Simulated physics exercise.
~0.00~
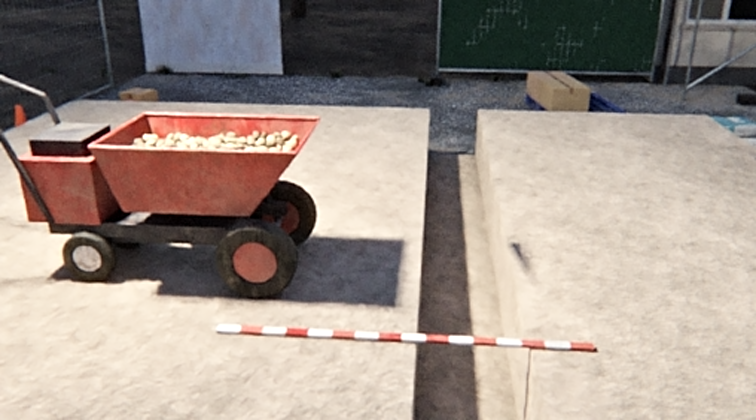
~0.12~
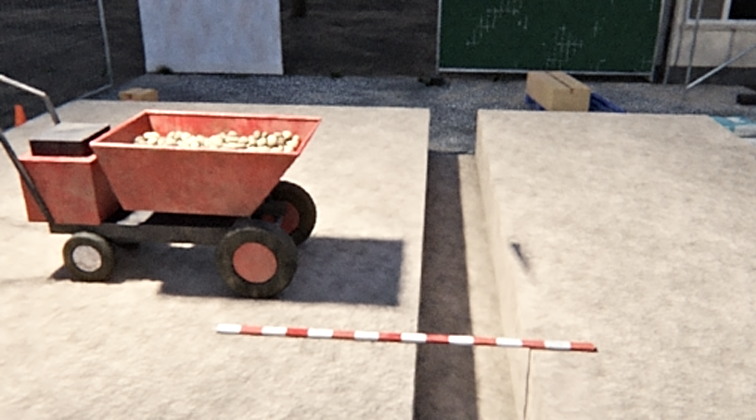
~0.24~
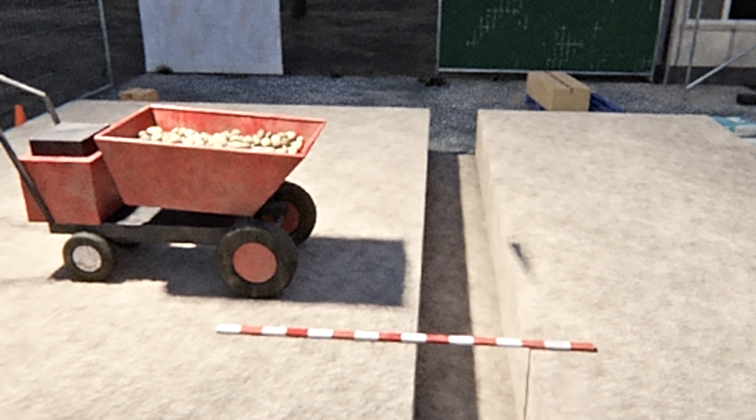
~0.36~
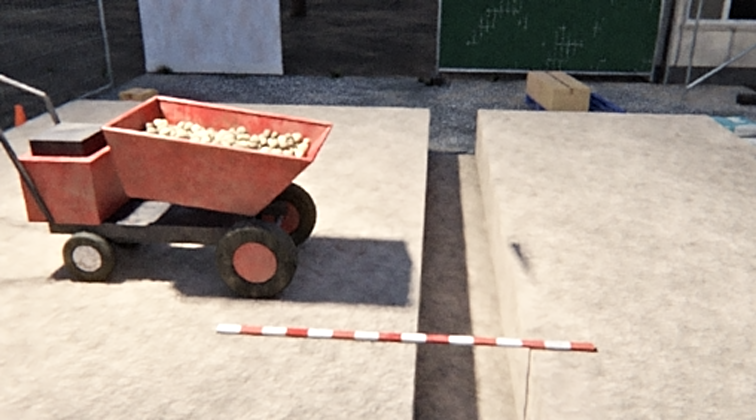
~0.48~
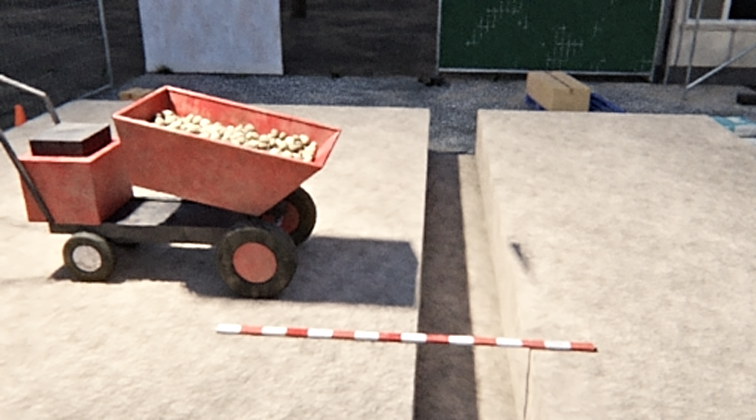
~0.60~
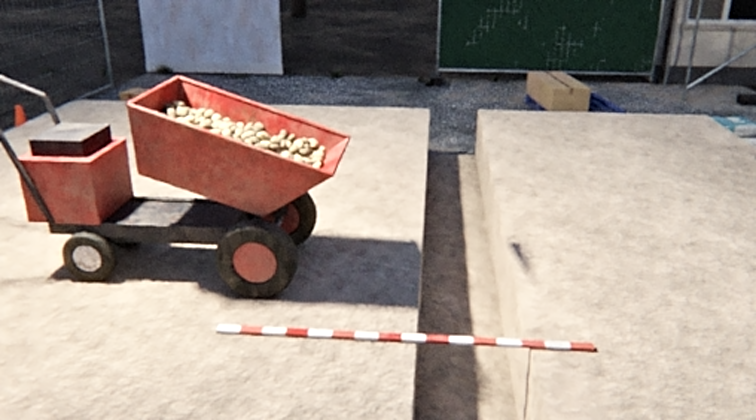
The red tray of a small barrow tilts gradually toward the right, carrying pale stones.
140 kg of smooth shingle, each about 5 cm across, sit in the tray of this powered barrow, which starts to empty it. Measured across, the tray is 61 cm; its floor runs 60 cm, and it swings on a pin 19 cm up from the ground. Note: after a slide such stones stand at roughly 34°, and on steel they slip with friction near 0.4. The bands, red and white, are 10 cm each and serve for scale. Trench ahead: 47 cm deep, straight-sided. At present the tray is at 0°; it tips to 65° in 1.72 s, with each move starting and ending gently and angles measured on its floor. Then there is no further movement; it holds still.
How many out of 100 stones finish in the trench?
About 84 of them.
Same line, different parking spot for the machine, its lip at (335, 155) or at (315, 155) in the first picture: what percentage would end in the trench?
Near 100 and near 100 percent.
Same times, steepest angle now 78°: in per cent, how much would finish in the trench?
It would come to about 70 percent.
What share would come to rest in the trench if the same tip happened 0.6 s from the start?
Close to 90 percent, then.
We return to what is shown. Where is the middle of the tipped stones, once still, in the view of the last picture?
Somewhere near pixel (458, 341).
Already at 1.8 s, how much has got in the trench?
Some 25 per cent of the load by that point.
After 1.3 s the floor is at 55°; 100 % in the tray; the foremost stones are at (381, 219).
After 1.8 s the floor is at 65°; 62 % in the tray, 15 % short of the trench, 24 % in the trench; the foremost stones are at (495, 349).
After 2.2 s the floor is at 65°; 33 % in the tray, 15 % short of the trench, 51 % in the trench; the foremost stones are at (506, 360).
After 4.1 s the floor is at 65°; 0 % in the tray, 16 % short of the trench, 84 % in the trench; the foremost stones are at (501, 323).
